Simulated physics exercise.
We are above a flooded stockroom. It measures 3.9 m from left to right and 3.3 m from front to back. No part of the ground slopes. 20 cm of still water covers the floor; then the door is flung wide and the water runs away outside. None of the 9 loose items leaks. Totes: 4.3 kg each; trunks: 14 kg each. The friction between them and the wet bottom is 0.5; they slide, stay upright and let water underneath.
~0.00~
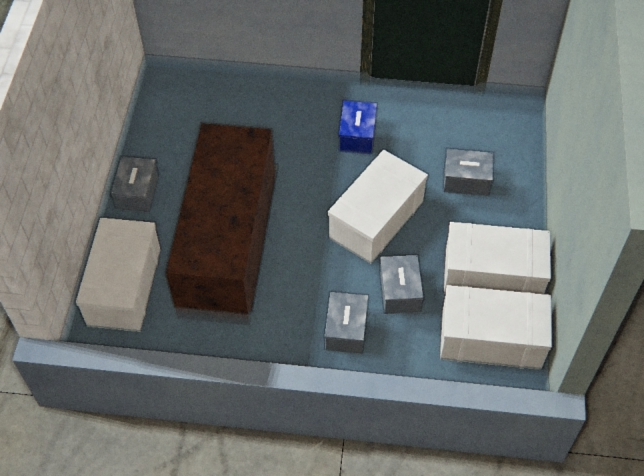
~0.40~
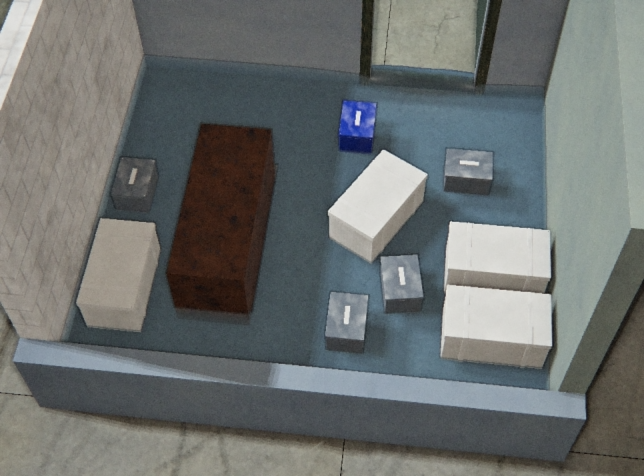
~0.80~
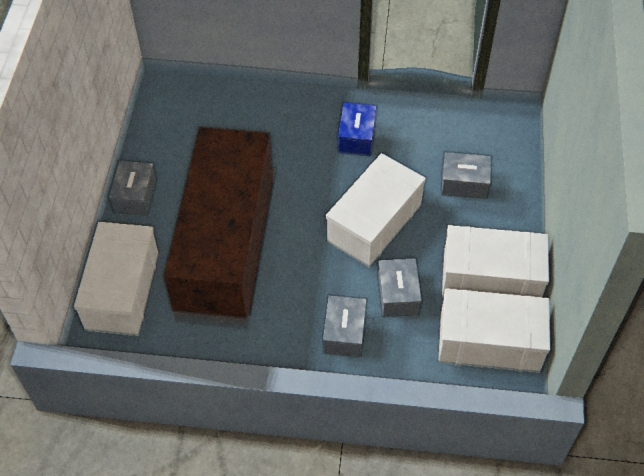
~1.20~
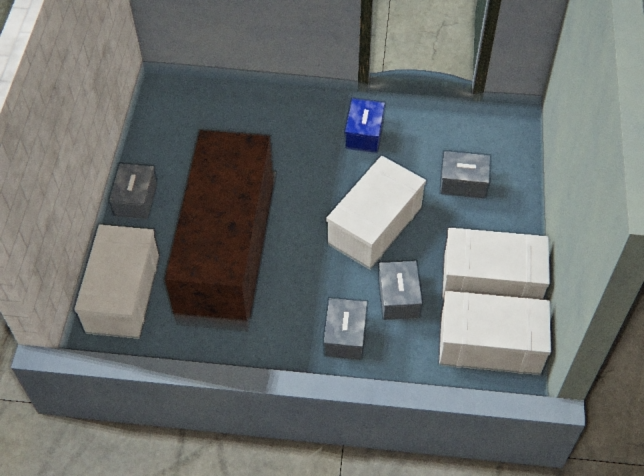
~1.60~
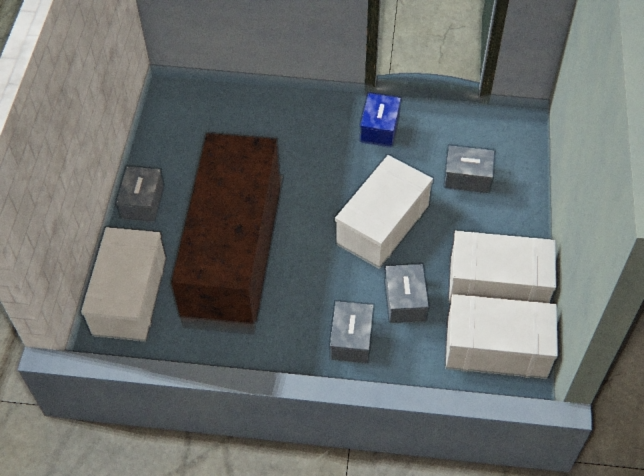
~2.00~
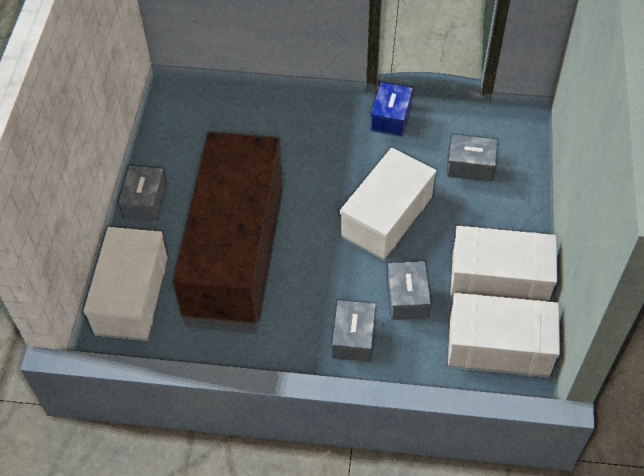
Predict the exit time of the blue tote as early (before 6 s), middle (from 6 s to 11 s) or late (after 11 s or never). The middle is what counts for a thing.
Oh, that one's out before the earlier deadline.
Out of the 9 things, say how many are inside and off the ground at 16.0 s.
At that moment it comes to 5.
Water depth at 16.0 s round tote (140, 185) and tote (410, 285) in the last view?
Depth approx. 10 cm / 10 cm.
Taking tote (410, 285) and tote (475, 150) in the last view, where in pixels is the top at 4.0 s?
About (423, 251) for the first and (471, 96) for the second.
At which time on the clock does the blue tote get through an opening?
Around 3.0 seconds.
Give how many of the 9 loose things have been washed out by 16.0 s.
That makes 4 by then.
After 4.0 s the blue tote has gone out (at 3.0 s); 1 of 9 are out; 8 afloat.
After 9.0 s the blue tote has gone out (at 3.0 s); 3 of 9 are out; 6 afloat.
After 16.0 s the blue tote has gone out (at 3.0 s); 4 of 9 are out; 5 afloat.
After 20.0 s the blue tote has gone out (at 3.0 s); 5 of 9 are out; 4 afloat.
